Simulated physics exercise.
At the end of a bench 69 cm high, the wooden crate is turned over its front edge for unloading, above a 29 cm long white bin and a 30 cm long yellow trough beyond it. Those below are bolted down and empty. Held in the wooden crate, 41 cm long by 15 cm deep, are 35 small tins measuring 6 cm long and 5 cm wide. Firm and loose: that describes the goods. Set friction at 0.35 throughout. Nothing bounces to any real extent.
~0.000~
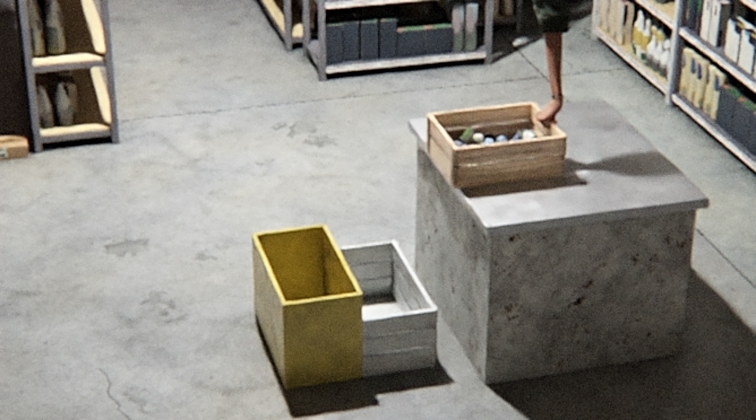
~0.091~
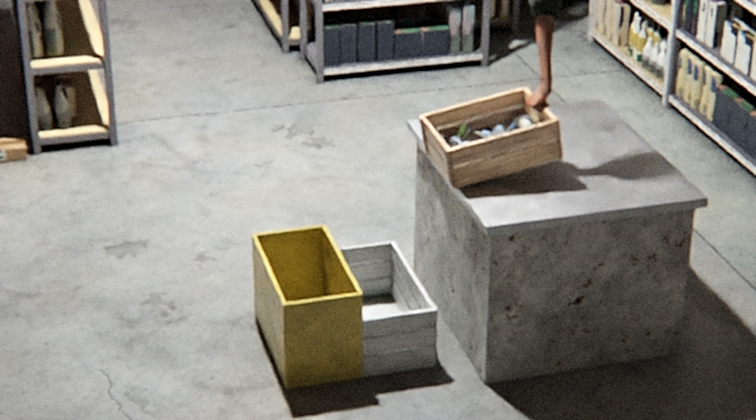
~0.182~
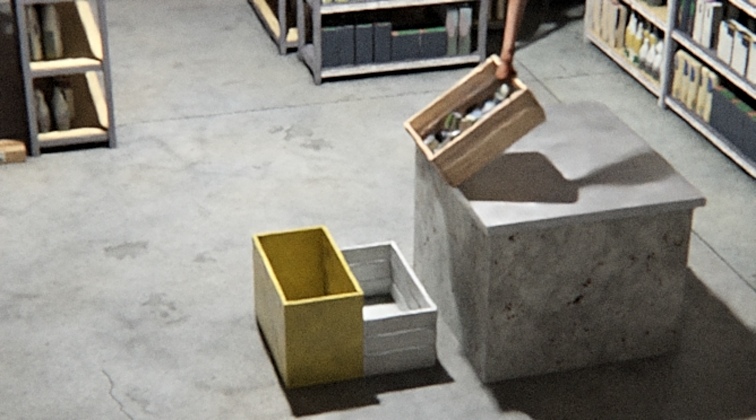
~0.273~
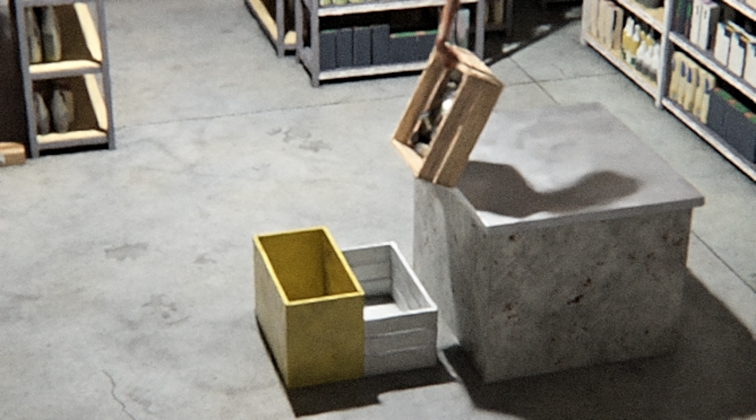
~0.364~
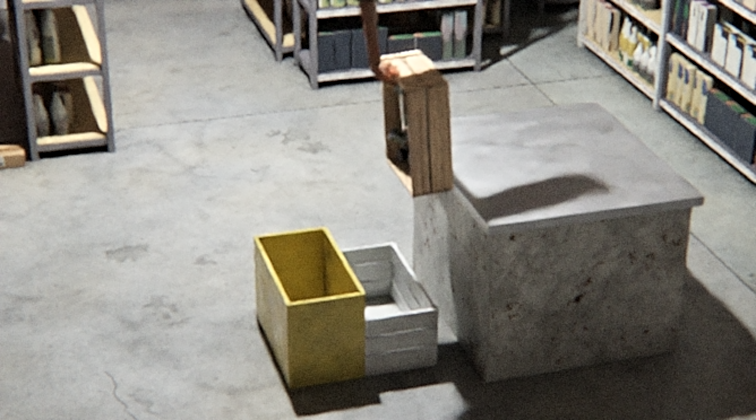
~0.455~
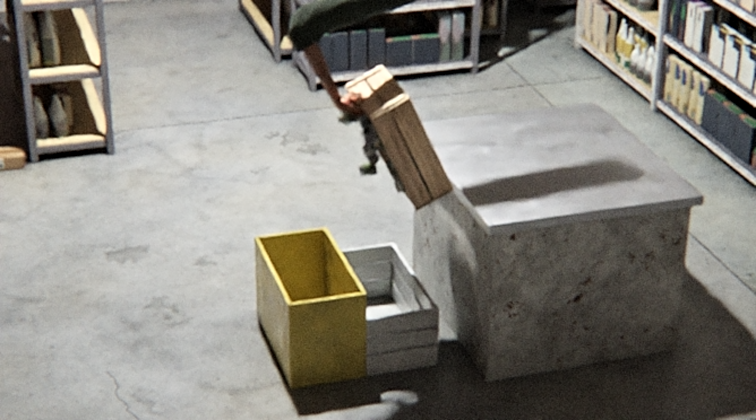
A hand tips a wooden crate over the bench's edge until small items start coming out.
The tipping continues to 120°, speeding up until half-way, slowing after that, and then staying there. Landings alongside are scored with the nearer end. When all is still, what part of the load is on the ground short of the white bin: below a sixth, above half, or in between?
Once it all settles, the ground short of the white bin holds not a full sixth of the load.
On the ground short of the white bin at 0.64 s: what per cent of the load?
About 0 per cent.
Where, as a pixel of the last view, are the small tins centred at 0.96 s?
The middle lies close to (291, 339).
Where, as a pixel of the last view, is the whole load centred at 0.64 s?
Centre: Approx. (308, 238).
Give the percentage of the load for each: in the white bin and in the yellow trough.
My estimate is some 35 per cent, then some 25 per cent.
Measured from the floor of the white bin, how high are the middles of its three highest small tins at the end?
I'd say near 12 cm.
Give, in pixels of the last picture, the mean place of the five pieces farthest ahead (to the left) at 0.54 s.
Their mean place is roughly (305, 168) in the last picture.
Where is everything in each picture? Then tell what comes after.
In the first picture (we follow the rim corner now nearest the camera), wooden crate at (458, 148); white bin at (366, 319); tilt 0°; nothing out yet.
In the second picture, wooden crate at (451, 149); tilt 10°.
In the third picture, wooden crate at (434, 156); tilt 34°.
In the fourth picture, wooden crate at (418, 173); tilt 64°.
In the fifth picture, wooden crate at (412, 194); tilt 94°.
In the sixth picture, wooden crate at (415, 207); white bin at (370, 318); tilt 115°; 7 out, the lowest tin at (368, 170).
After 0.54 s, tilt 120°; 6 still in the wooden crate and 29 in the air.
After 0.64 s, tilt 120°; 4 still in the wooden crate, 1 in the white bin, 3 in the yellow trough and 27 in the air.
After 0.78 s, tilt 120°; 5 in the white bin, 9 in the yellow trough, 13 on the ground beyond the yellow trough and 8 in the air.
Final count (at 0.96 s), 12 in the white bin, 9 in the yellow trough and 14 on the ground beyond the yellow trough. Asked share, 0 of 35, 0 per cent.
